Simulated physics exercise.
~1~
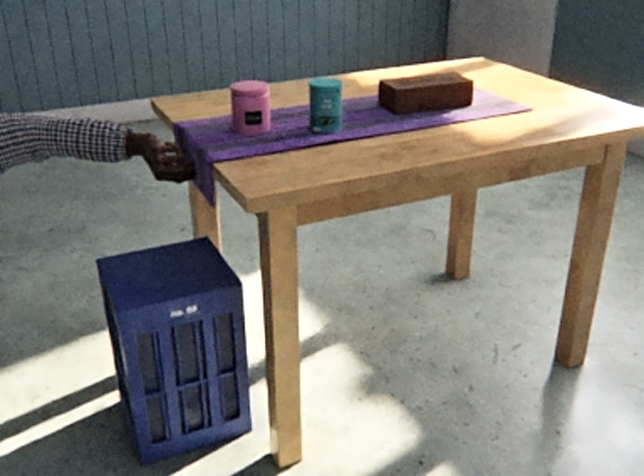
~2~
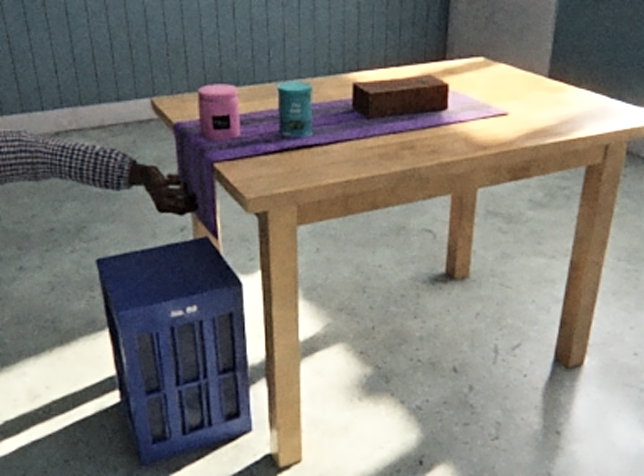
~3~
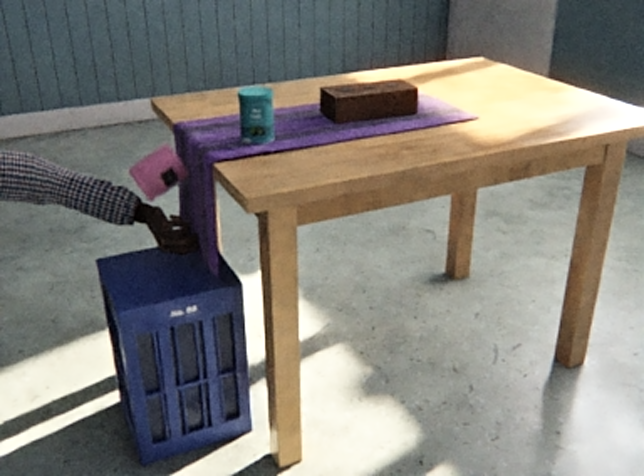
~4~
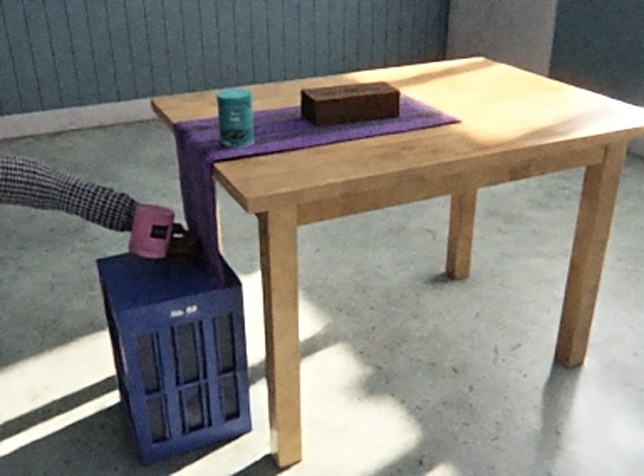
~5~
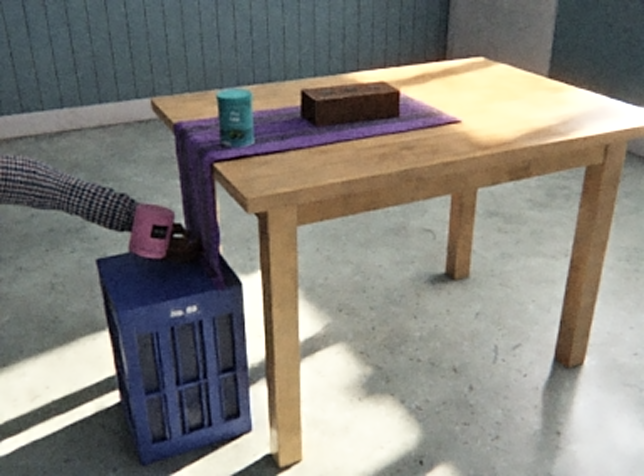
Hand pulling a purple scarf down off a table's left end, carrying tin and brick along and tipping the pink jar over the edge.
